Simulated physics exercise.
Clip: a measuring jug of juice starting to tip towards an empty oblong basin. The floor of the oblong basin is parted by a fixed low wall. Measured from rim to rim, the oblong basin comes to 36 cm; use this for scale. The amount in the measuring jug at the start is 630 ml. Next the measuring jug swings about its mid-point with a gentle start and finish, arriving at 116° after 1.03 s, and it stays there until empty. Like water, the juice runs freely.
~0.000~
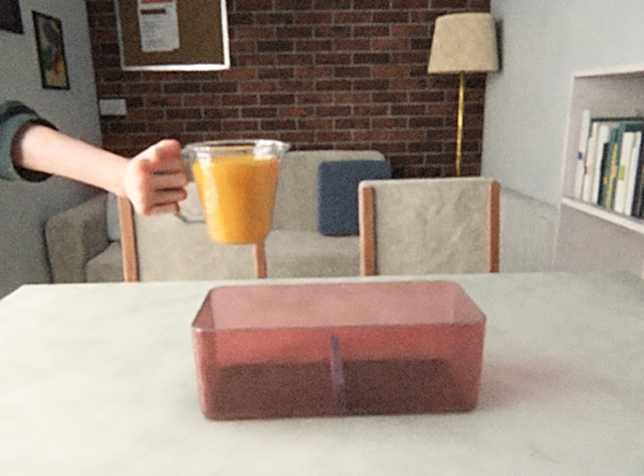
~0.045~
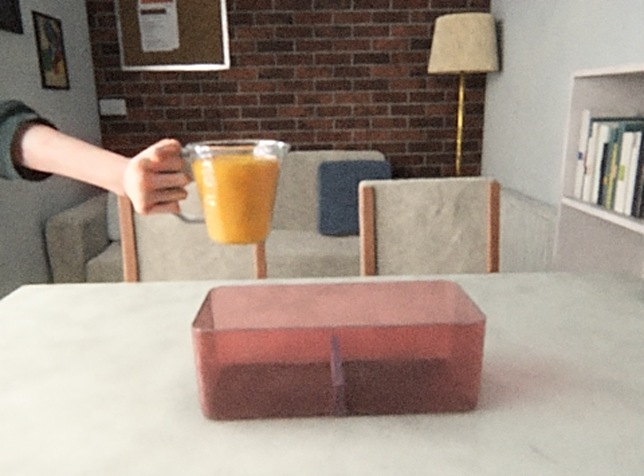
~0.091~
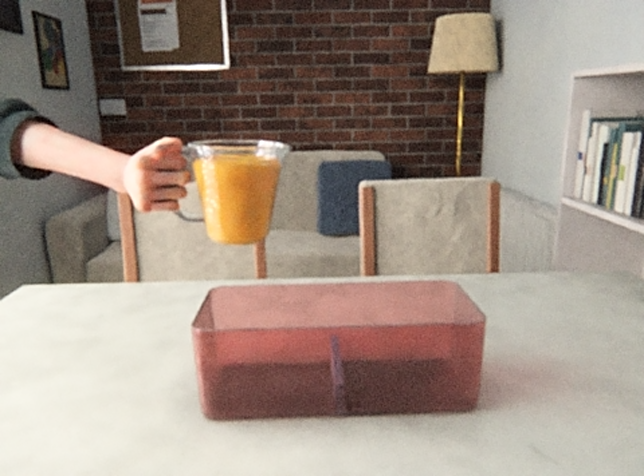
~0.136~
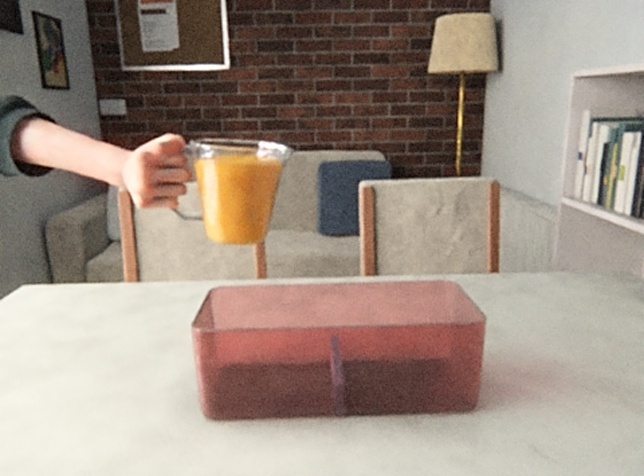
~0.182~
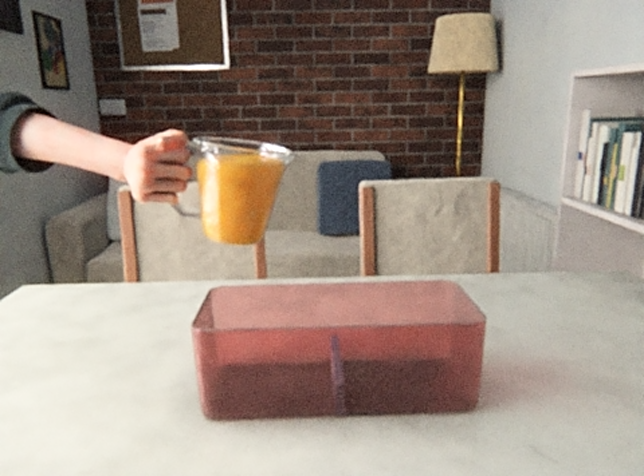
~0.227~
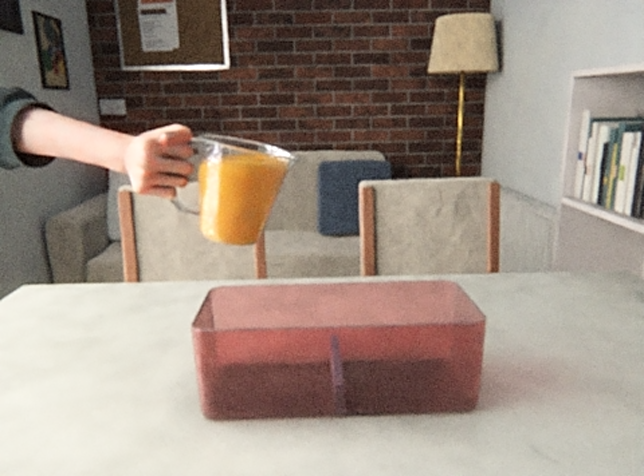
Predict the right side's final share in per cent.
The right side finishes with roughly 74 per cent.
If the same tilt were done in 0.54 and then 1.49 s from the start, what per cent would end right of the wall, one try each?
Some 40 and 80 per cent, in that order.
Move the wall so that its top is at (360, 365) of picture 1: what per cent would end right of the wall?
Around 35 %, I'd say.
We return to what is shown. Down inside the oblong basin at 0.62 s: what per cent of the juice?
Some 10 per cent.
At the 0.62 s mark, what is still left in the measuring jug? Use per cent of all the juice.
Near 66 in a hundred.
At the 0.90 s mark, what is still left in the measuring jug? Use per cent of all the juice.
Close to 8 percent of the total.
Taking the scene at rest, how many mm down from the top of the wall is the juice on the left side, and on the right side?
About 36 mm left, about 24 mm right.
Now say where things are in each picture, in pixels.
In the first picture, it leans 0°; its right rim is at (290, 145); the juice meets the walls at (195, 160) and (280, 158); the oblong basin's rim runs from (201, 308) to (470, 300); the wall's top is at (337, 358).
In the second picture, it leans 1°; its right rim is at (291, 145); the juice meets the walls at (195, 159) and (280, 158).
In the third picture, it leans 2°; its right rim is at (292, 147); the juice meets the walls at (196, 159) and (280, 159).
In the fourth picture, it leans 5°; its right rim is at (294, 150); the juice meets the walls at (198, 158) and (282, 160).
In the fifth picture, it leans 9°; its right rim is at (297, 154); the juice meets the walls at (201, 158) and (286, 161).
In the sixth picture, it leans 13°; its right rim is at (299, 159); the juice meets the walls at (203, 160) and (289, 161).
By 0.62 s the tilt is 76° and 66 per cent is still to pour, 0 is left of the wall and 9 right of it.
By 0.90 s the tilt is 112° and 8 per cent is still to pour, 12 is left of the wall and 66 right of it.
By 1.20 s the tilt is 116° and 0 per cent is still to pour, 25 is left of the wall and 74 right of it.
By 1.53 s the tilt is 116° and 0 per cent is still to pour, 25 is left of the wall and 74 right of it.
At rest 25 per cent lies left of the wall, 74 right of it and 1 outside.
